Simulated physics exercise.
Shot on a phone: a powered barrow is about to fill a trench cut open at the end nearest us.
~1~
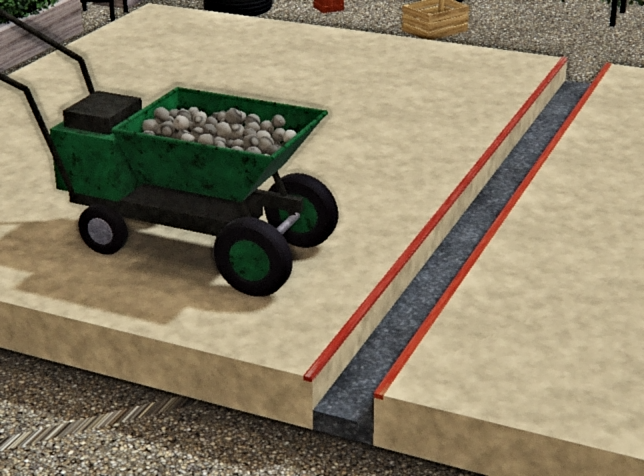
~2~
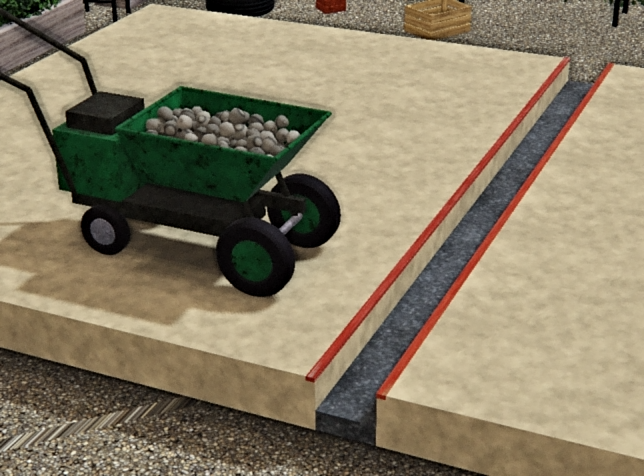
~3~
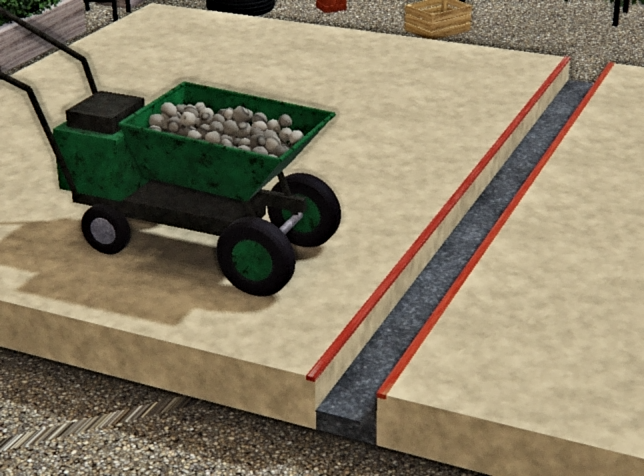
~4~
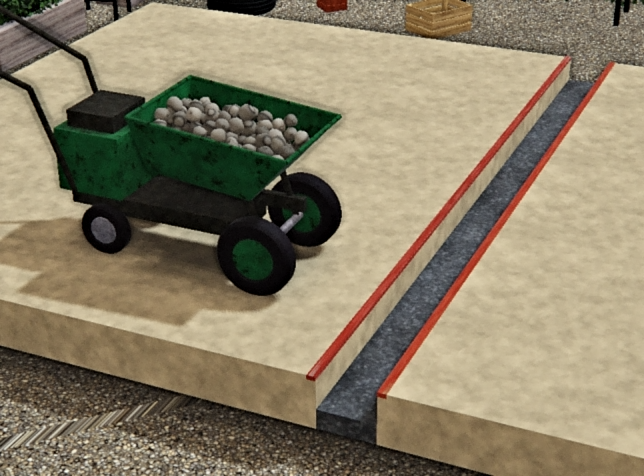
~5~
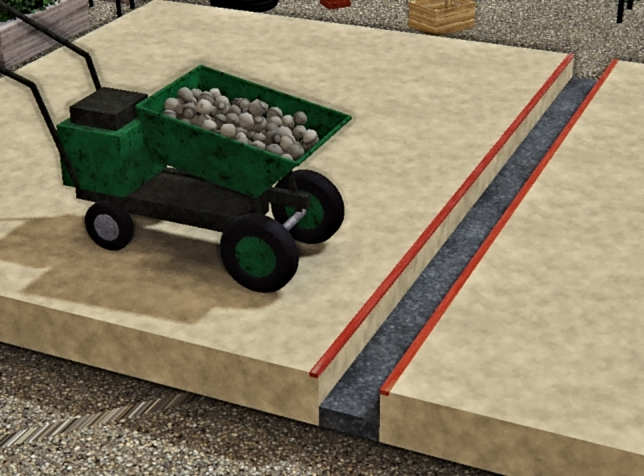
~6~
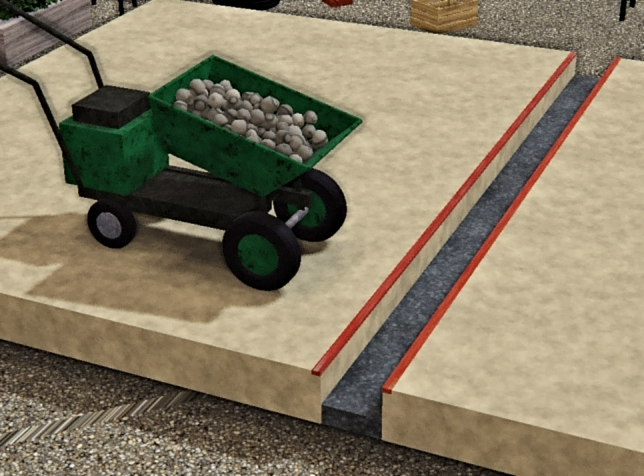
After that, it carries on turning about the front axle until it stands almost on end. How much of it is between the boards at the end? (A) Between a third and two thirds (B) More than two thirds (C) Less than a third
Option B: More than two thirds.
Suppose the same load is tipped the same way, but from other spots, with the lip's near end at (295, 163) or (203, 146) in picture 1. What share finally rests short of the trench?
The first spot gives roughly 0 %; the second gives roughly 50 %.
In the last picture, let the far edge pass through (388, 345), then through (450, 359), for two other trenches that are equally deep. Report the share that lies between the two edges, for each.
40 %, give or take, and then 100 %.
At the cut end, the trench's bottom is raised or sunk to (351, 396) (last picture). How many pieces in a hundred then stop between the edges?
It works out to some 60 percent.
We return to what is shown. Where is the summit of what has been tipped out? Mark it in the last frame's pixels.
Roughly at (450, 276).
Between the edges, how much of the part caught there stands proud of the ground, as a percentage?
I'd say around 15 percent.
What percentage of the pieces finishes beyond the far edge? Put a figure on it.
Share: Near 25 %.
Soon after the last picture, skip tipped steeply; all in the skip.
A little later, skip tipped right over; about two thirds in the skip; about a quarter in or heaped over the trench; a stray few beyond it; a small part falling.
Later still, skip tipped right over; a small part in the skip; most in or heaped over the trench; about a quarter beyond it.
At rest, skip tipped right over; most in or heaped over the trench; about a quarter beyond it.
